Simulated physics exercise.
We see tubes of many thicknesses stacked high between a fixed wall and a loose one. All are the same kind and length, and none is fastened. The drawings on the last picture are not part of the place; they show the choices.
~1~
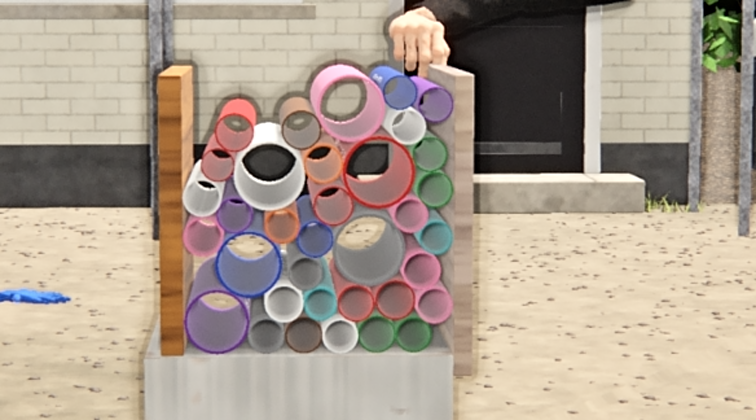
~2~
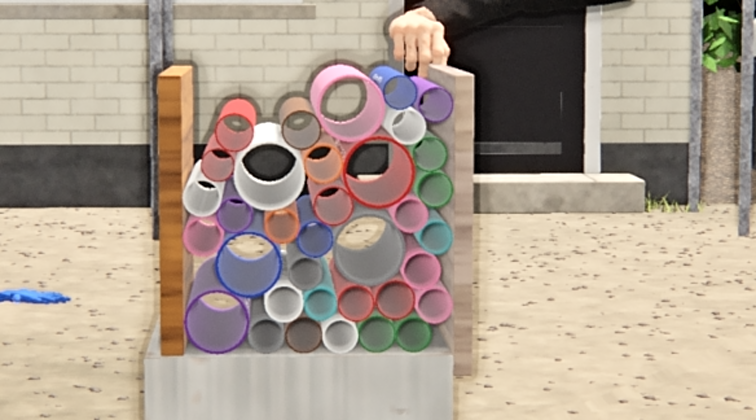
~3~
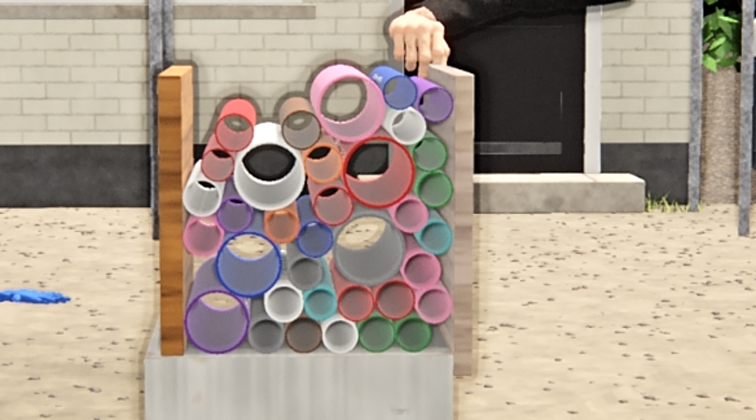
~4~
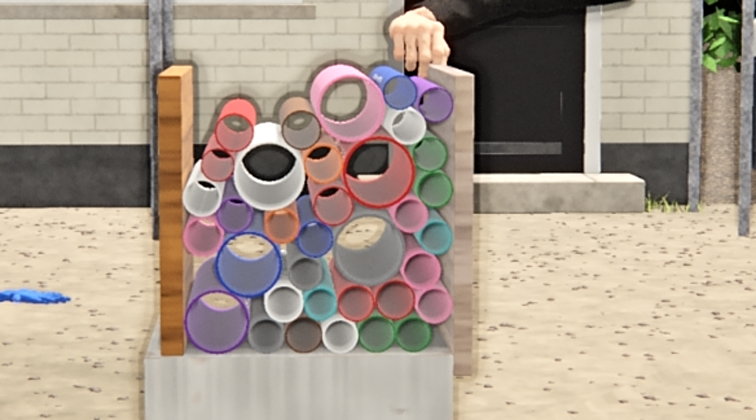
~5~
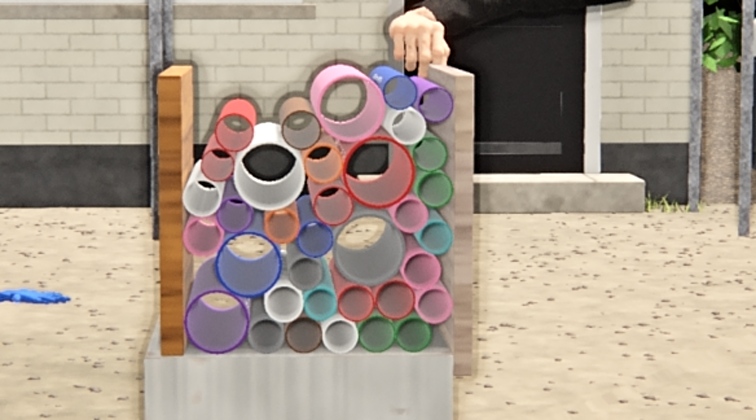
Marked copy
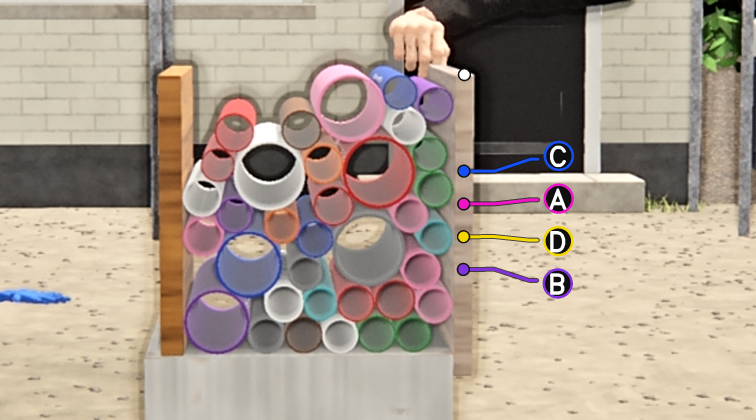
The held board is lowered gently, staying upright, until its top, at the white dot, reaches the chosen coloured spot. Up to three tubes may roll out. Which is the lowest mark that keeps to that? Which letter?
At most to A.
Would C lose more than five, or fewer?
It loses fewer than five.
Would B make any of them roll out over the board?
Yes, at B.
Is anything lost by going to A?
At A: Yes.
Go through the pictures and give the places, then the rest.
In the first frame, a green tube (429, 154); a brown tube (301, 130); side board (446, 207).
In the second frame, side board (446, 207); a purple tube (217, 322).
In the third frame, a green tube (413, 335); a pink tube (421, 270).
In the fourth frame, a turquoise tube (436, 238); a red tube (333, 206).
In the fifth frame, a green tube (429, 154); a brown tube (301, 130); side board (446, 207).
On the marked copy, A at (464, 204); B at (463, 270); C at (464, 171); D at (464, 237); the white dot at (465, 75).
Taking A. A third of the way, top of the board (453, 135).
Two thirds of the way, top of the board (453, 203).
When it is over, top of the board (453, 204), one out over the board.
As for the rest, B more than three out over the board; C one out over the board; D more than three out over the board.
